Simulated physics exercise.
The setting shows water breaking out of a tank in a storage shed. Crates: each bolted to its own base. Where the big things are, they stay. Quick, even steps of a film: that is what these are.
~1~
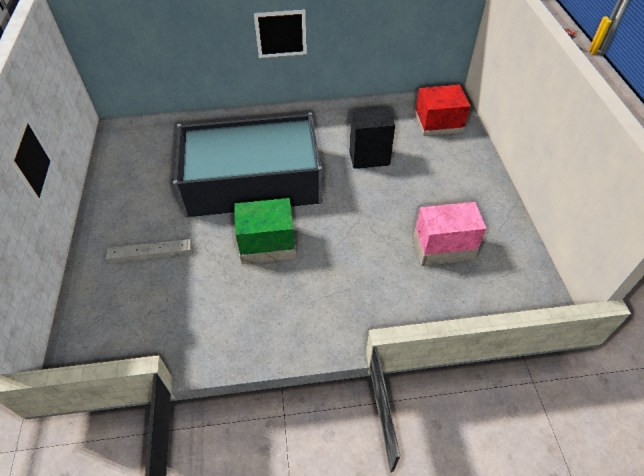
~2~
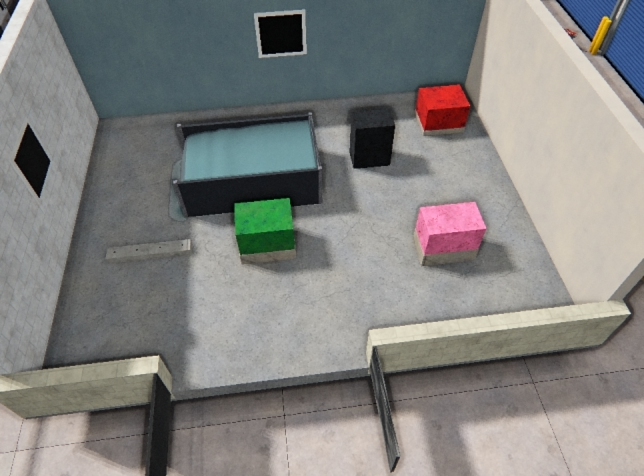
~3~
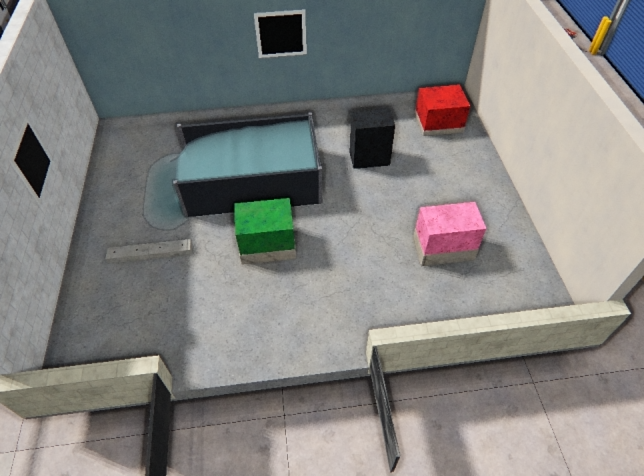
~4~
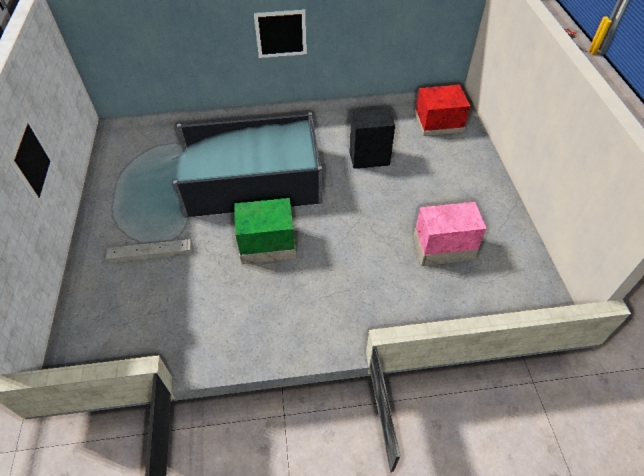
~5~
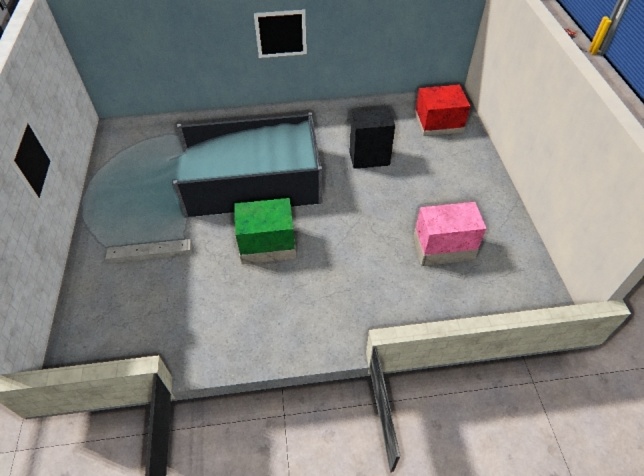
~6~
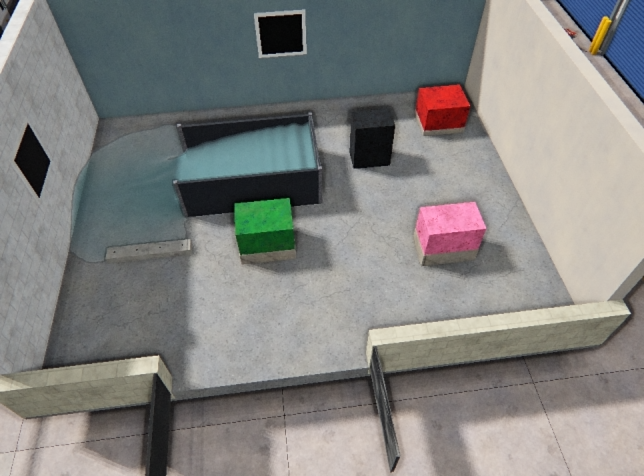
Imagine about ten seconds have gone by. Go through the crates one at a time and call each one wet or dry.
The red crate is wet. The pink crate is dry. The green crate is dry.
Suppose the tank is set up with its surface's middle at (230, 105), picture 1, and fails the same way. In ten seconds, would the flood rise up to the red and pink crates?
Red crate is untouched, pink crate is untouched.
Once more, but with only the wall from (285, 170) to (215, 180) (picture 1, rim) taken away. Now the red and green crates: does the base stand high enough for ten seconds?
Red crate: Untouched; green crate: Overtopped.
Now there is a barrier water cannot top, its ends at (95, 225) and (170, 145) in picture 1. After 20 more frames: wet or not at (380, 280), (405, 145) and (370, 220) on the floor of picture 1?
Taking the three spots in order: Spared, spared, spared.
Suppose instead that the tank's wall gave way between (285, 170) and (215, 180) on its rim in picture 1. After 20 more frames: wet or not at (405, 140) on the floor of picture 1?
Short version: Spared.
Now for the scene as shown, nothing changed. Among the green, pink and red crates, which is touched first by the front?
I reckon it's the one in green.
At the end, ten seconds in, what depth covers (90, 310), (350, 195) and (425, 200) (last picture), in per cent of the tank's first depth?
I'd say close to 6, 2 and 8 percent.
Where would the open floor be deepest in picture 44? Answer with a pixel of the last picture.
I'd mark about pixel (457, 92).
A moment on, water covers 15 % of the floor; the red crate not reached, the pink crate not reached, the green crate not reached.
Next, water covers 25 % of the floor; the red crate not reached, the pink crate not reached, the green crate not reached.
Then, water covers 45 % of the floor; the red crate not reached, the pink crate not reached, the green crate water round its plinth.
Later, water covers 85 % of the floor; the red crate water round its plinth, the pink crate water round its plinth, the green crate water round its plinth.
In the end, water covers 100 % of the floor; the red crate was topped, the pink crate stayed above the water, the green crate stayed above the water.
